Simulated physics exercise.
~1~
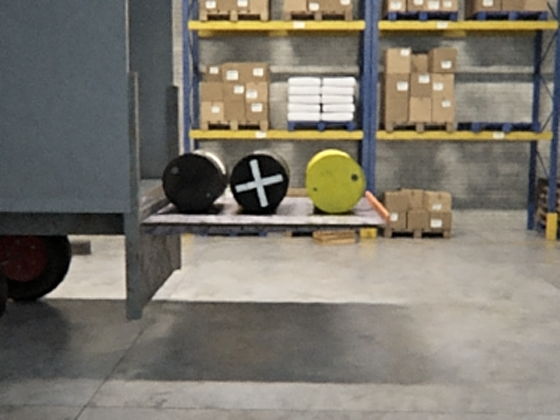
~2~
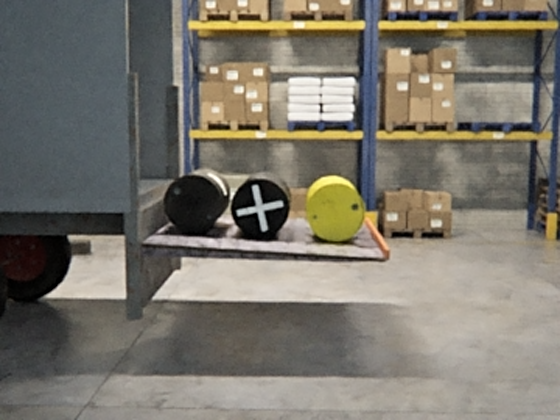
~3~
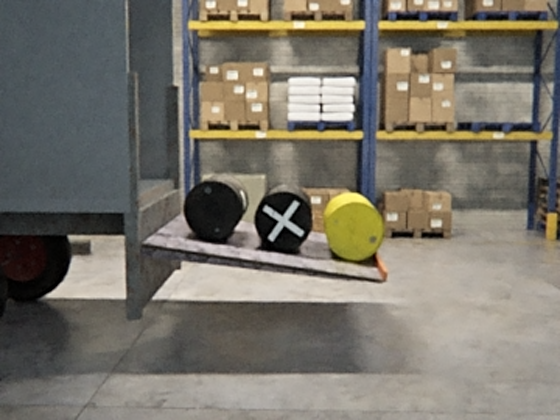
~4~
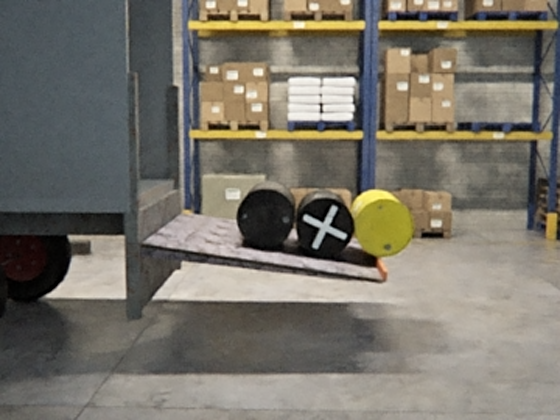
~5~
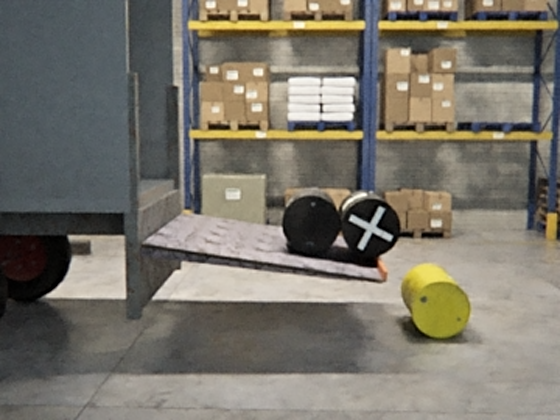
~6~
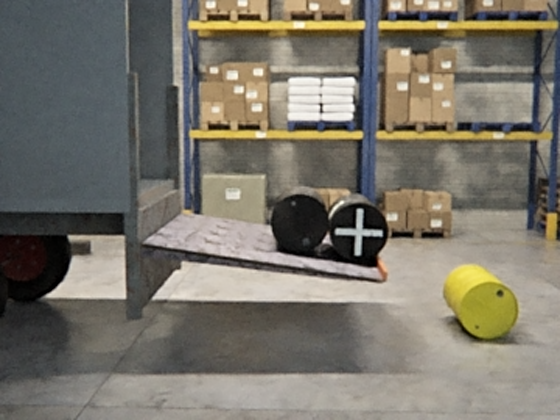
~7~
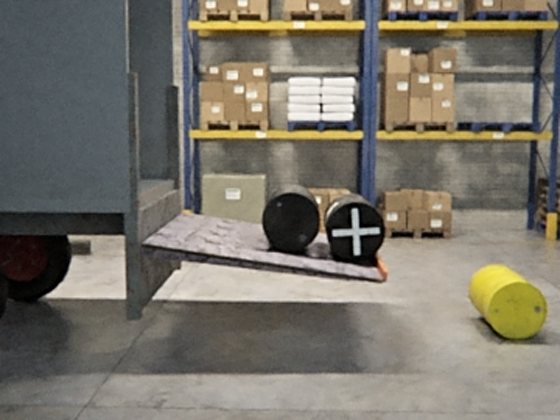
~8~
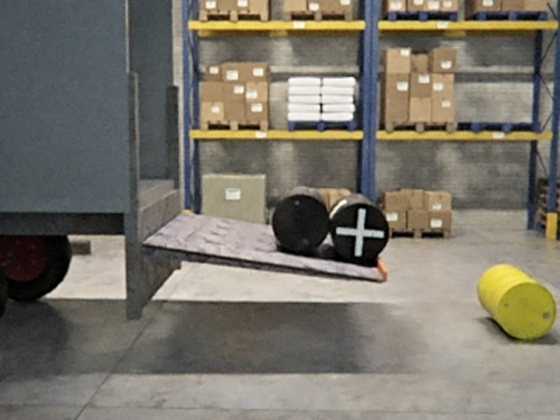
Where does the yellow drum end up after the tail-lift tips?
It rolls off the outer edge of the plate and ends up on the warehouse floor, to the right of the lift.
The video shows three drums on a tail-lift that lowers slightly and tips outwards, so they roll right towards its edge. The yellow drum drops over the edge and rolls across the floor, while the white-crossed drum and the plain black one stay on the sloping plate.
